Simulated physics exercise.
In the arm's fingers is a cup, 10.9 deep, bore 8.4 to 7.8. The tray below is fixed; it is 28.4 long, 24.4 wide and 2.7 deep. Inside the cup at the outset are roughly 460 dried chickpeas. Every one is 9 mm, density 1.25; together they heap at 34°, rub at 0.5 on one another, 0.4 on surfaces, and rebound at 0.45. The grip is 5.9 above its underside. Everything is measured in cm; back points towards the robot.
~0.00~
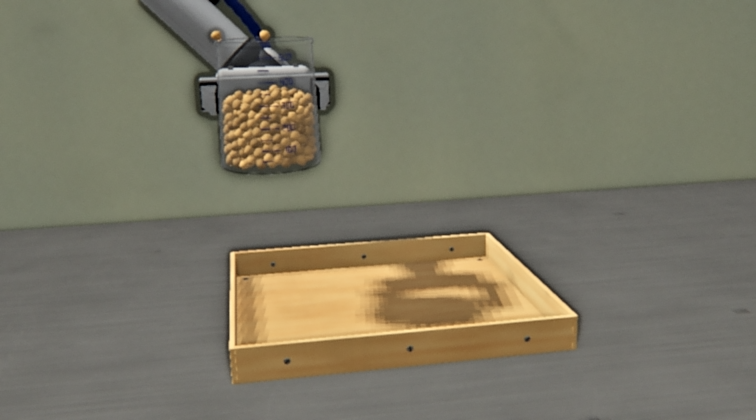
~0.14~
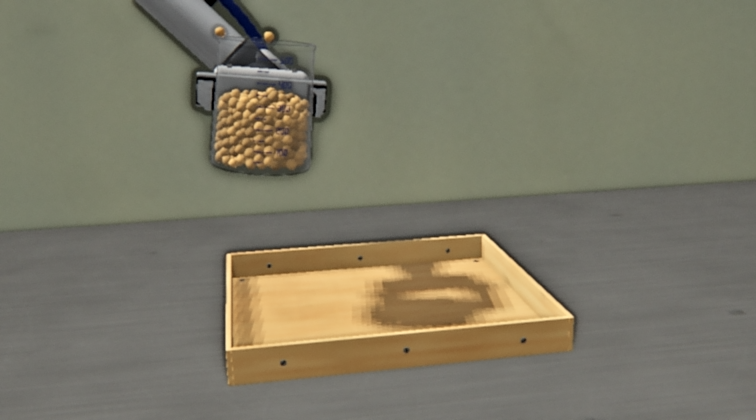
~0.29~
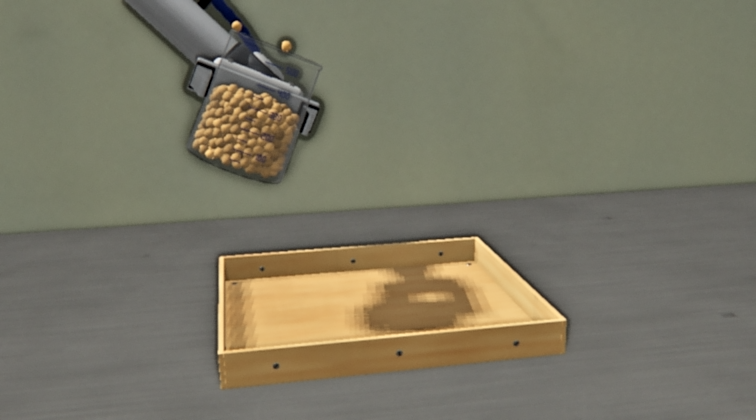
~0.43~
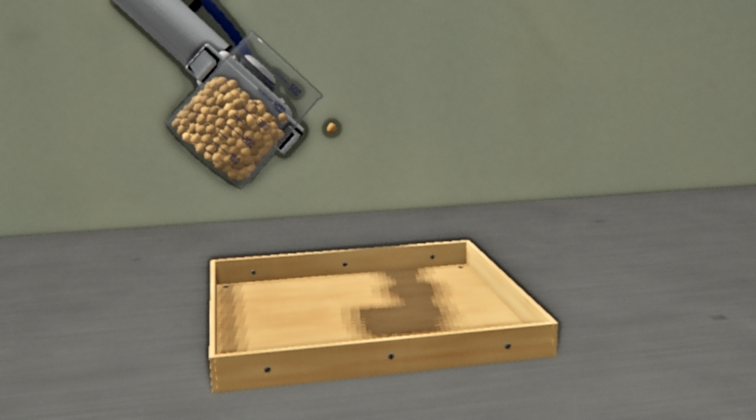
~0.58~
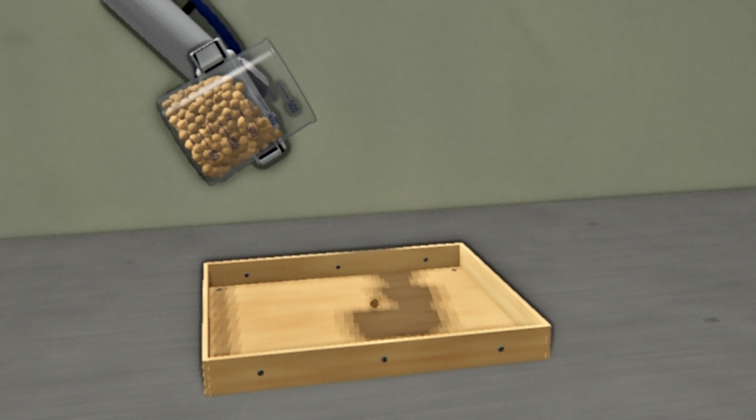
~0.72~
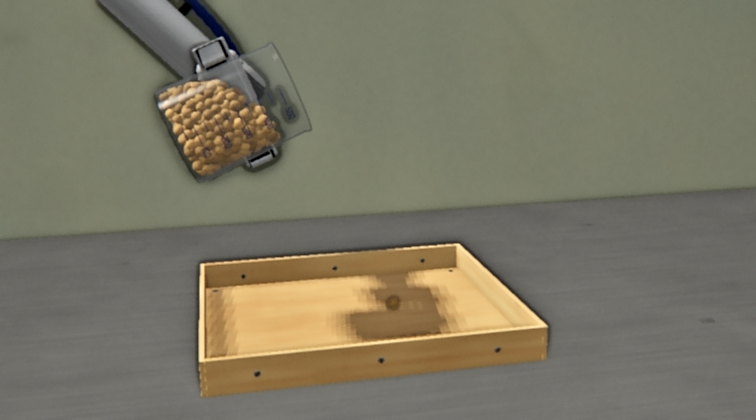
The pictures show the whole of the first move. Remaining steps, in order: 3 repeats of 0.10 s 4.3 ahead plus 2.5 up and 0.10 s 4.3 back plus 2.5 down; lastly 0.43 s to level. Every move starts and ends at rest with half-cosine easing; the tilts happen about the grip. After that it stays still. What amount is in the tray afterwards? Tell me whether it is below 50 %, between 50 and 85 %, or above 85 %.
That share comes out between 50 and 85 %.
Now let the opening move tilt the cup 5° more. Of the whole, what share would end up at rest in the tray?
In that case some 75 per cent.
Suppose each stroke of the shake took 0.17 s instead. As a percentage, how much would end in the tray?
That gives about 20 percent.
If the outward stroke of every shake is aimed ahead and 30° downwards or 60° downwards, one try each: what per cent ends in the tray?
You'd get some 15 per cent with the first setting and some 10 per cent with the second.
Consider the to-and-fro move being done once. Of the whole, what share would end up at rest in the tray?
About 45 %.
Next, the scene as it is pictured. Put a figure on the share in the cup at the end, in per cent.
I'd estimate close to 35 percent finishes there.
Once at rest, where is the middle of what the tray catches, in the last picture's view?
Near pixel (428, 308).
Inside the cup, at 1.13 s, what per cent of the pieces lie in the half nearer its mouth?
Mouth half share: Roughly 80 %.
By 1.13 s, tilted 68° forward, highest piece 23 above the table; 212 in the cup, 179 in the tray, 2 on the table or floor, 67 in flight or on a rim.
By 1.54 s, tilted 32° forward, highest piece 22 above the table; 281 in the tray, 164 in the cup, 13 on the table or floor, 2 in flight or on a rim.
By 1.95 s, level, highest piece 20 above the table; 283 in the tray, 164 in the cup, 13 on the table or floor.
By 3.00 s, level, highest piece 20 above the table; 283 in the tray, 164 in the cup, 13 on the table or floor.
Final count, 283 in the tray, 164 in the cup, 13 on the table or floor. That is 62 % in the tray.
